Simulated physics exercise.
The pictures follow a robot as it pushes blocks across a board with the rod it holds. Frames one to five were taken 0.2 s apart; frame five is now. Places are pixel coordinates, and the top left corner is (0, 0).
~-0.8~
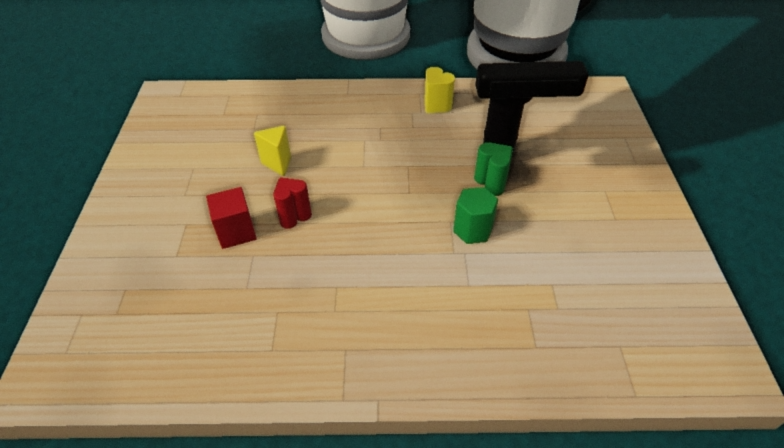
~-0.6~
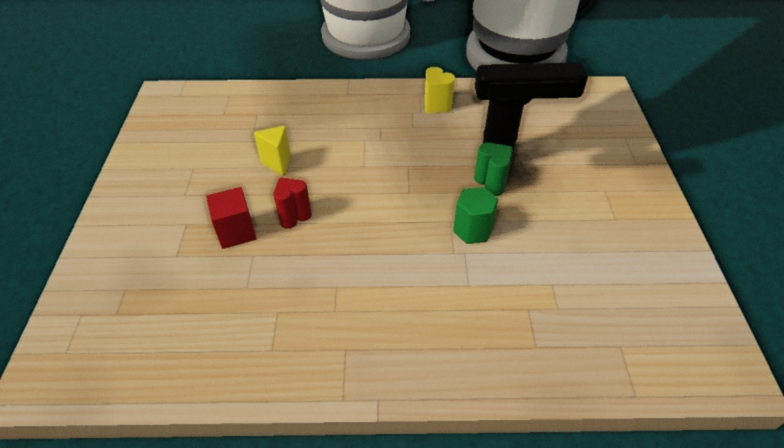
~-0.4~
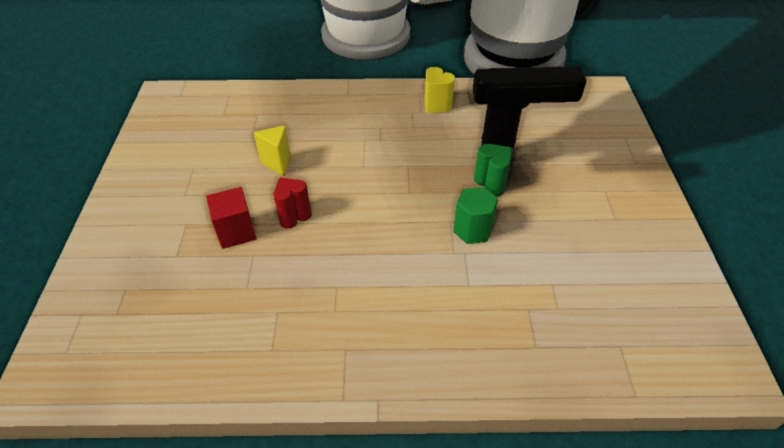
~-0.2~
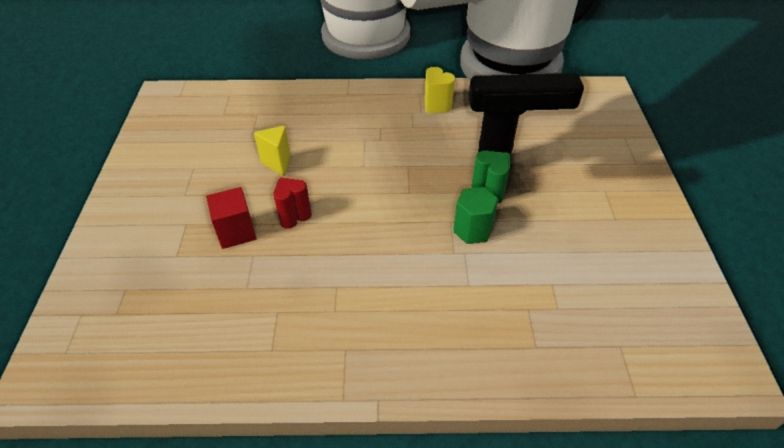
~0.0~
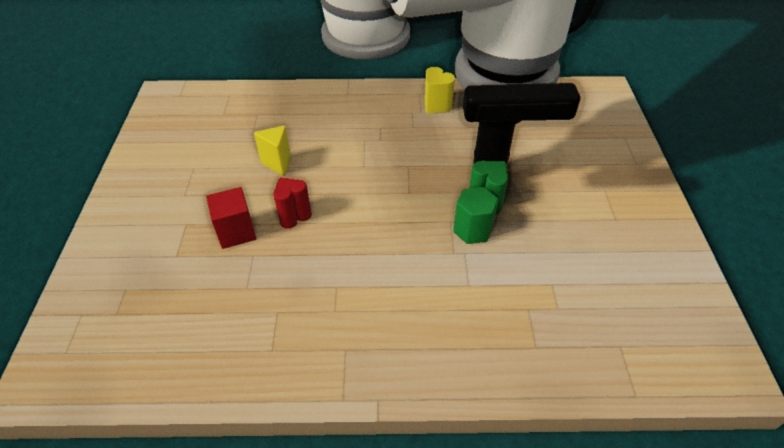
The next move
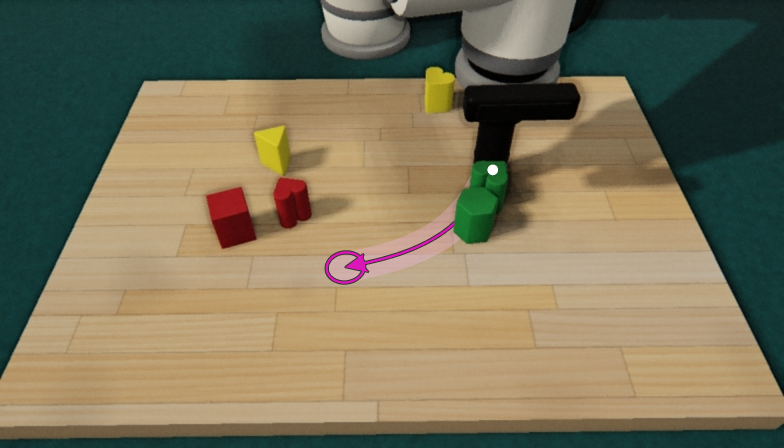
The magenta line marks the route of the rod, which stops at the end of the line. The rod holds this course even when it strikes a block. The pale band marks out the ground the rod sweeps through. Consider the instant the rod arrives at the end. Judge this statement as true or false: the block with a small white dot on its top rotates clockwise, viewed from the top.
That claim is false.
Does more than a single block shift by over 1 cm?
Yes, it checks out.
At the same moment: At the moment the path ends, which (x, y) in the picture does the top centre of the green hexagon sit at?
The centre of its top face lies at (475, 227).
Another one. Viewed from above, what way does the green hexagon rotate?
The sense of turning is clockwise.
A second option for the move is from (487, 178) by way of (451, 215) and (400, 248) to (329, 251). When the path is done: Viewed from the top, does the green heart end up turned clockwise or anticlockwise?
Spin direction: Counter-clockwise.
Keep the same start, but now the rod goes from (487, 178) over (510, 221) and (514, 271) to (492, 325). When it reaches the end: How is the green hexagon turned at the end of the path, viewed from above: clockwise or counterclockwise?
Turns clockwise.
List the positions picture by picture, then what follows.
In the first picture, rod's lower end at (497, 152); red heart at (288, 186); green hexagon at (478, 200); green heart at (497, 152).
In the second picture, rod at (498, 149); blocks still.
In the third picture, rod at (496, 153); blocks still.
In the fourth picture, rod at (493, 159); green heart at (495, 160).
In the fifth picture, rod at (493, 170); red heart at (288, 186); green hexagon at (478, 200); green heart at (493, 170).
Drawn move, from (487, 178) over (461, 218) and (411, 249) to (345, 267); the dot is on the green heart.
On the path given first. One third of the way, rod at (461, 208); green hexagon at (476, 227), turned 50° clockwise; green heart at (496, 202), turned 45° anticlockwise.
Two thirds of the way, rod at (411, 239); green hexagon at (475, 227), turned 50° clockwise; green heart at (496, 203), turned 45° anticlockwise.
At the end, rod at (344, 257); red heart still; green hexagon at (475, 227), turned 50° clockwise; green heart at (496, 203), turned 45° anticlockwise.
